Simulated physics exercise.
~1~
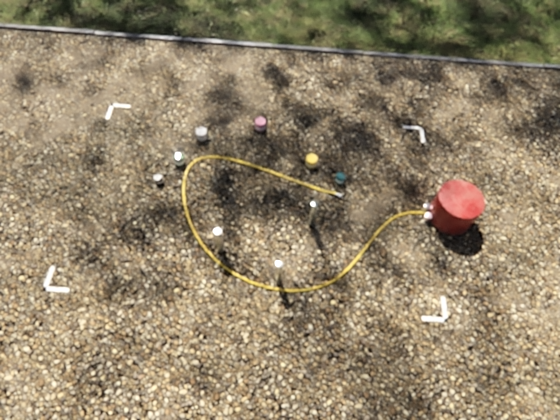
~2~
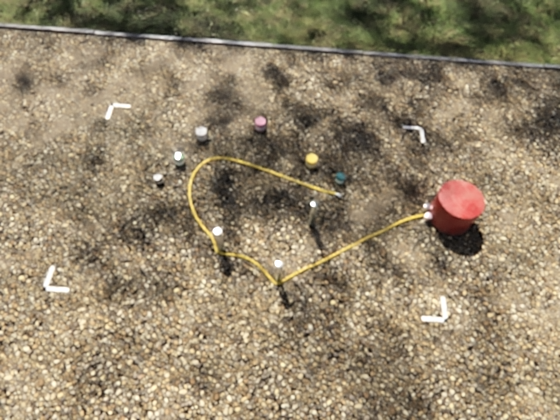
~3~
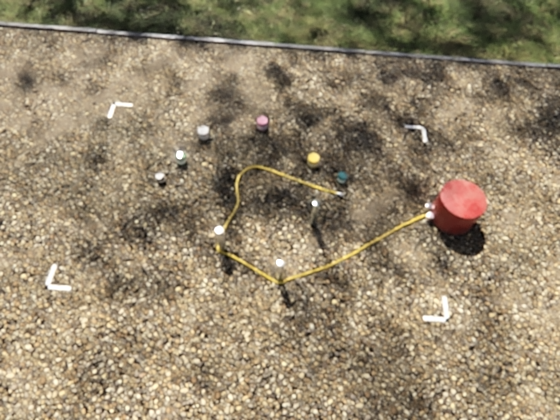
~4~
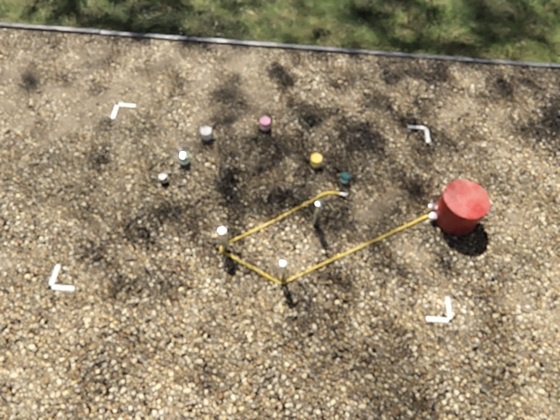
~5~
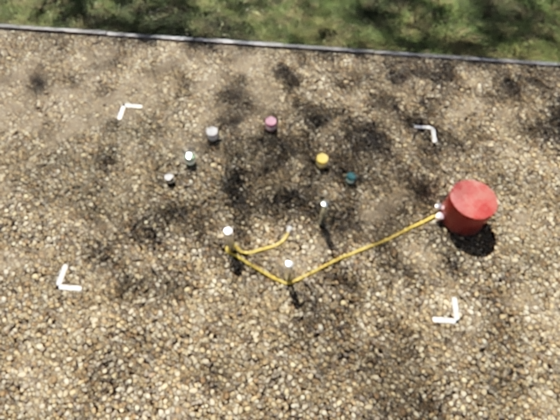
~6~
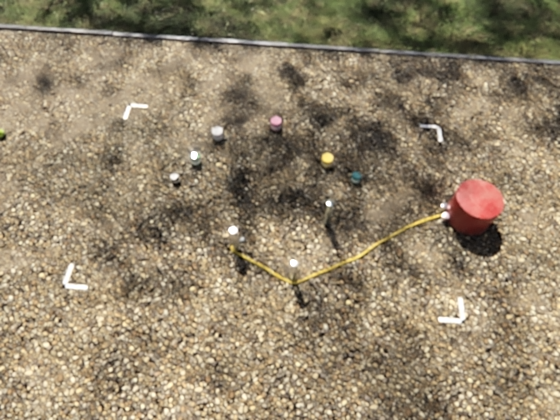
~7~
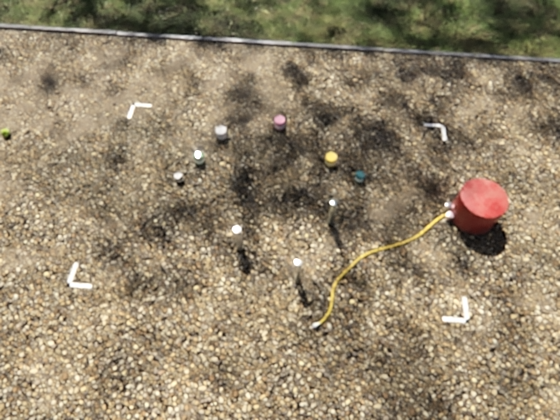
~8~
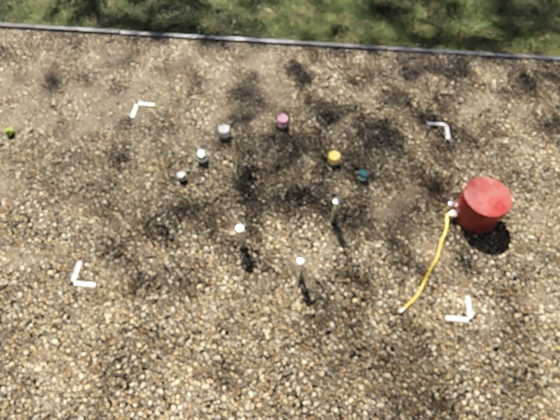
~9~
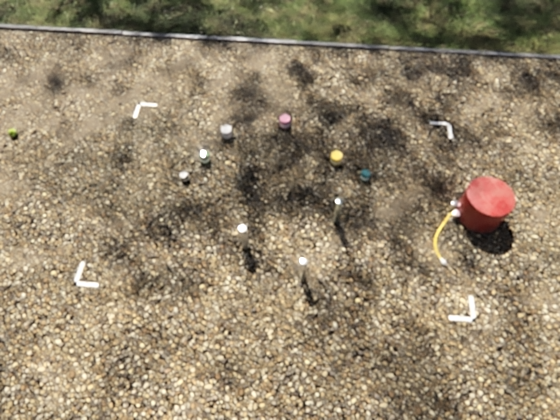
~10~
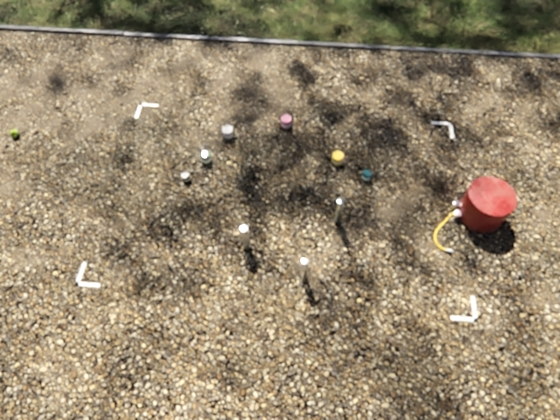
A yellow cord slides around the posts into a red reel, leaving a short end out.
